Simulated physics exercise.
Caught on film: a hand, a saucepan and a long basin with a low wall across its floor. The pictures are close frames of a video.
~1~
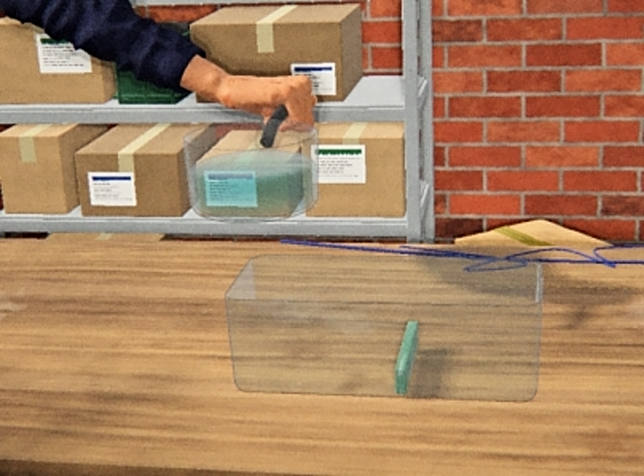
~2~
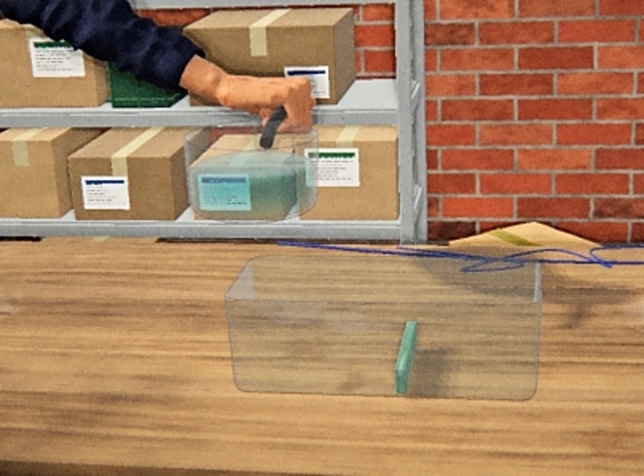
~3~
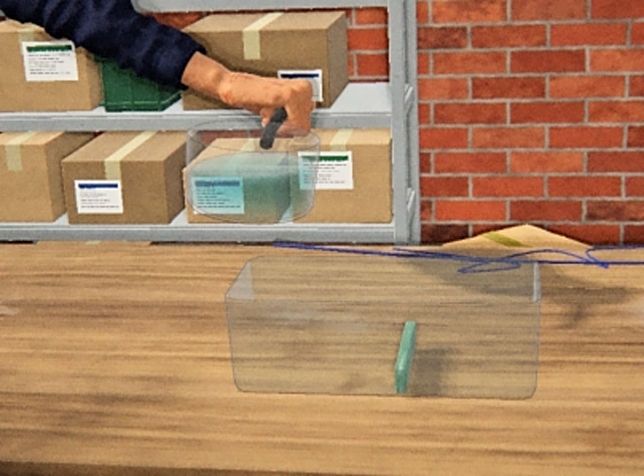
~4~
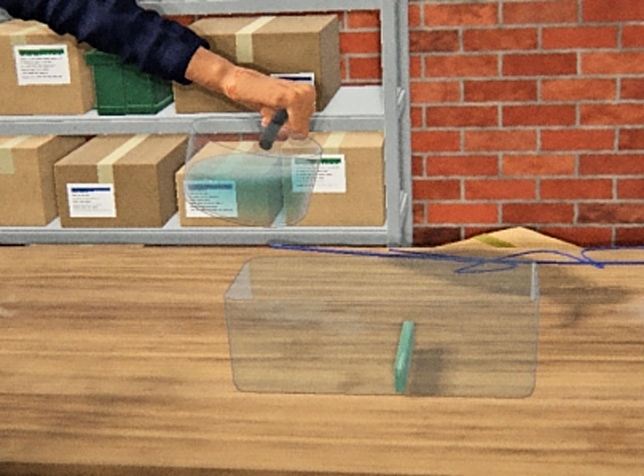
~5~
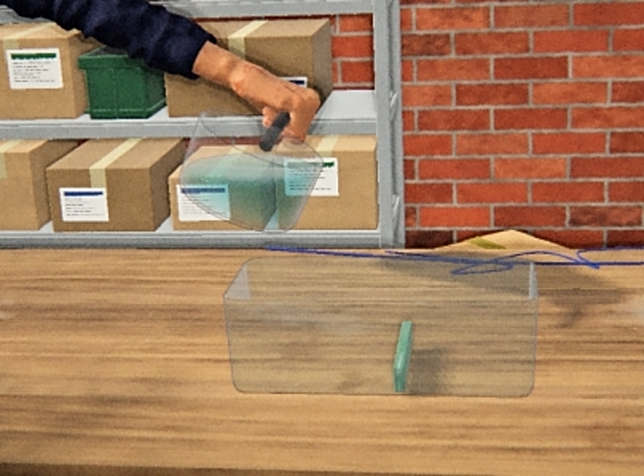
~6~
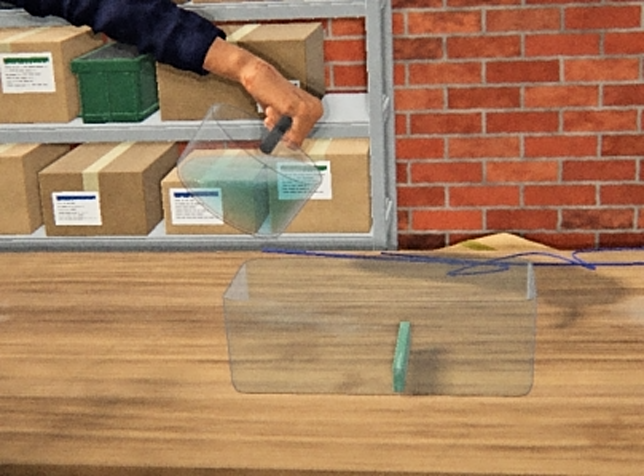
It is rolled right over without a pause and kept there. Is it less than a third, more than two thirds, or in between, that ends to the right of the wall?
It comes to less than a third.
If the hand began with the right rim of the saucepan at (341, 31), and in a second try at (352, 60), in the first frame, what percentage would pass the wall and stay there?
First some 55, then 60 per cent.
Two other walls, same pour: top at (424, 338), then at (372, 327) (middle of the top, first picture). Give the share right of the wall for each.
Near 10 % and 35 %.
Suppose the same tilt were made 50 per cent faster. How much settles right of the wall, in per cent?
Near 20 %.
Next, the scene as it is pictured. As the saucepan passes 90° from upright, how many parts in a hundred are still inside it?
Near 35 %.
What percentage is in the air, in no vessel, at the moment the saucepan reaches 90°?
Close to 35 per cent.
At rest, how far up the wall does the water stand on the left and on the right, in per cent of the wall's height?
Some 80 per cent left and 10 right.
A moment on, the saucepan is tipped on its side and 37 per cent is still to pour, 29 is left of the wall and 0 right of it.
Next, the saucepan is tipped right over and 9 per cent is still to pour, 75 is left of the wall and 5 right of it.
Then the saucepan is tipped right over and 1 per cent is still to pour, 85 is left of the wall and 11 right of it.
Later the saucepan is tipped right over and 0 per cent is still to pour, 85 is left of the wall and 13 right of it.
At rest 85 per cent lies left of the wall, 13 right of it and 2 outside.
